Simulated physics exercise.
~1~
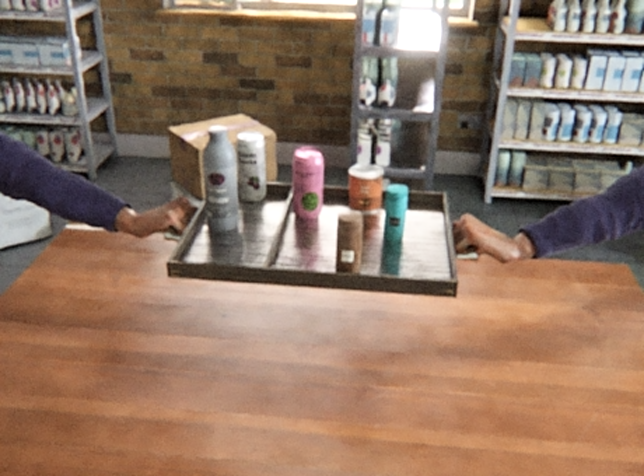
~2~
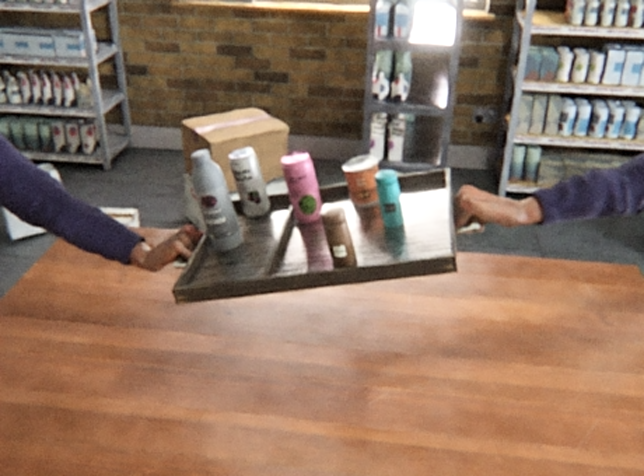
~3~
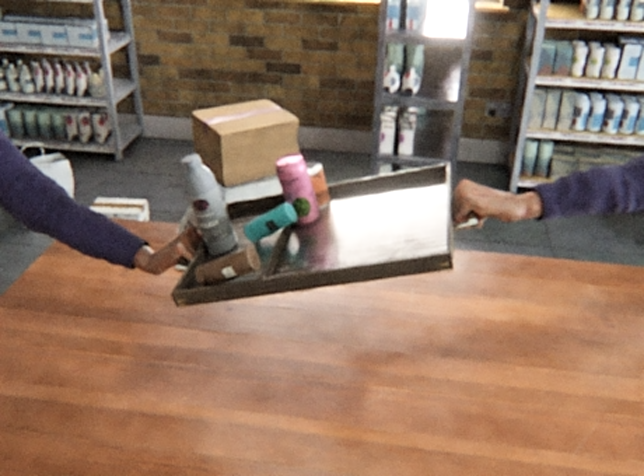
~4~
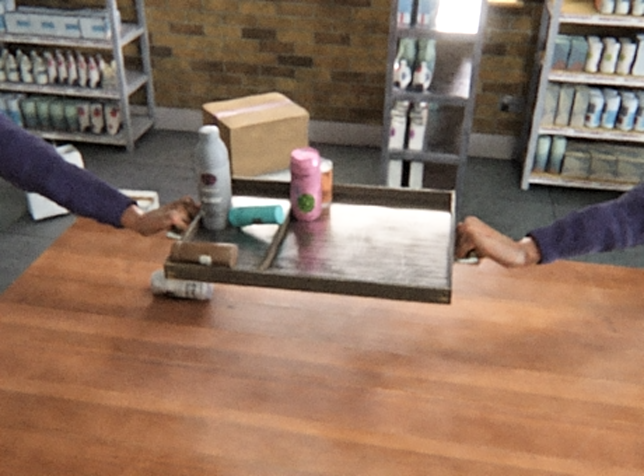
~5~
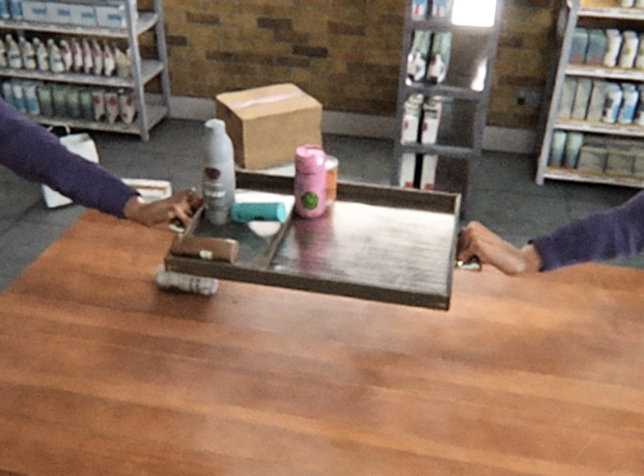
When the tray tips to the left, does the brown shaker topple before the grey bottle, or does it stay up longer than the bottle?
The brown shaker topples first, ending on its side at the left of the tray. The grey bottle only leans and is upright again at the end.
